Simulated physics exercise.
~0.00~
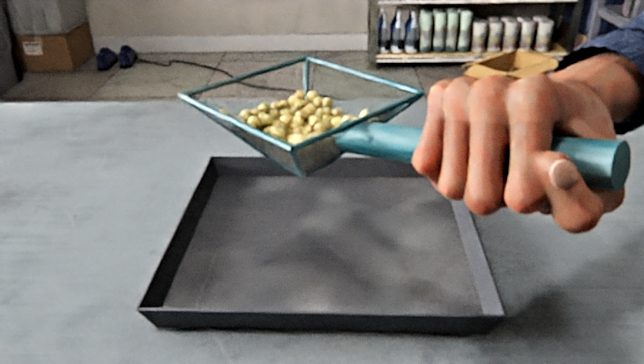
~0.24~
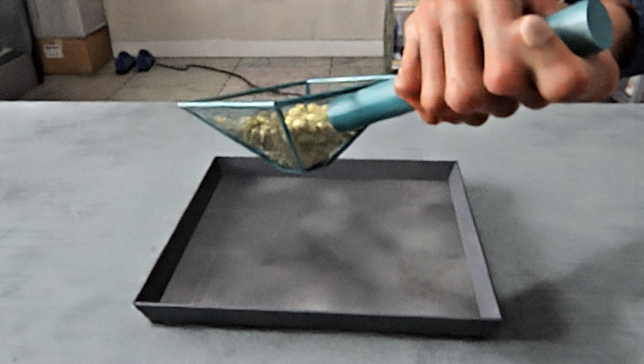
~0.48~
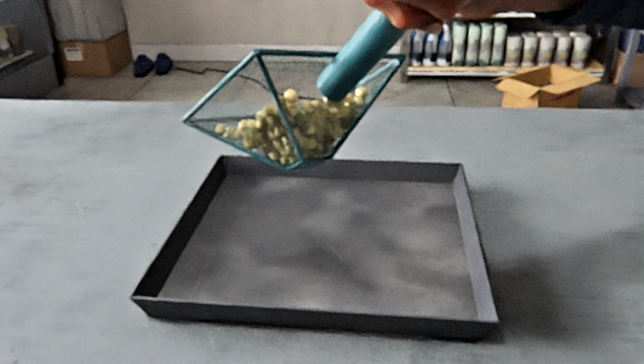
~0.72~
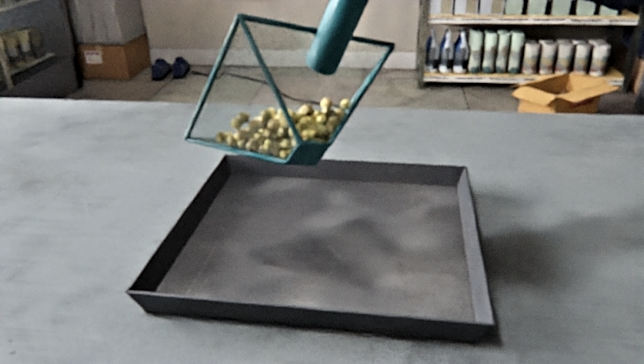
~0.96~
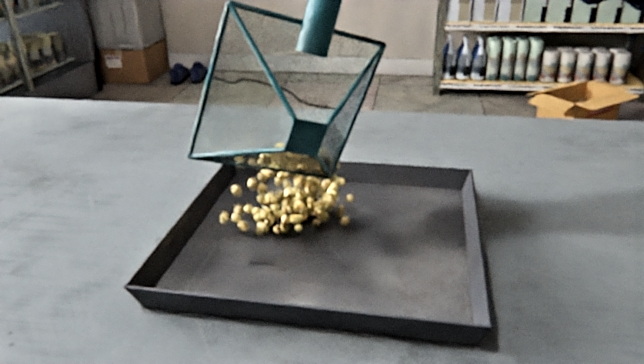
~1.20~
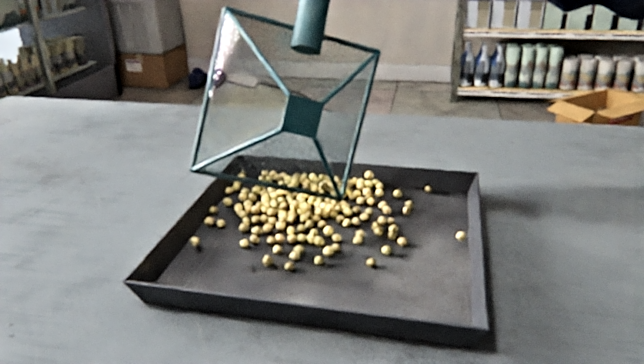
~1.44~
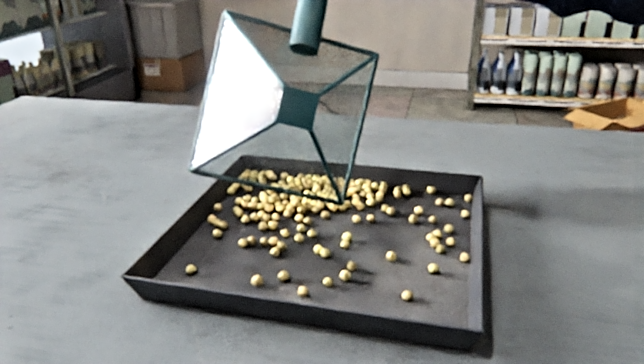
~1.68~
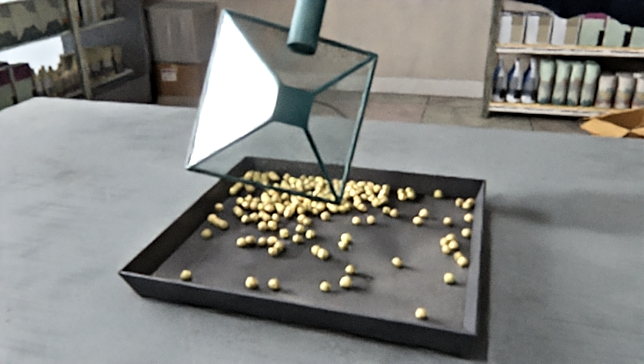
A hand tips a green-edged scoop until all its soya beans scatter across a dark tray.
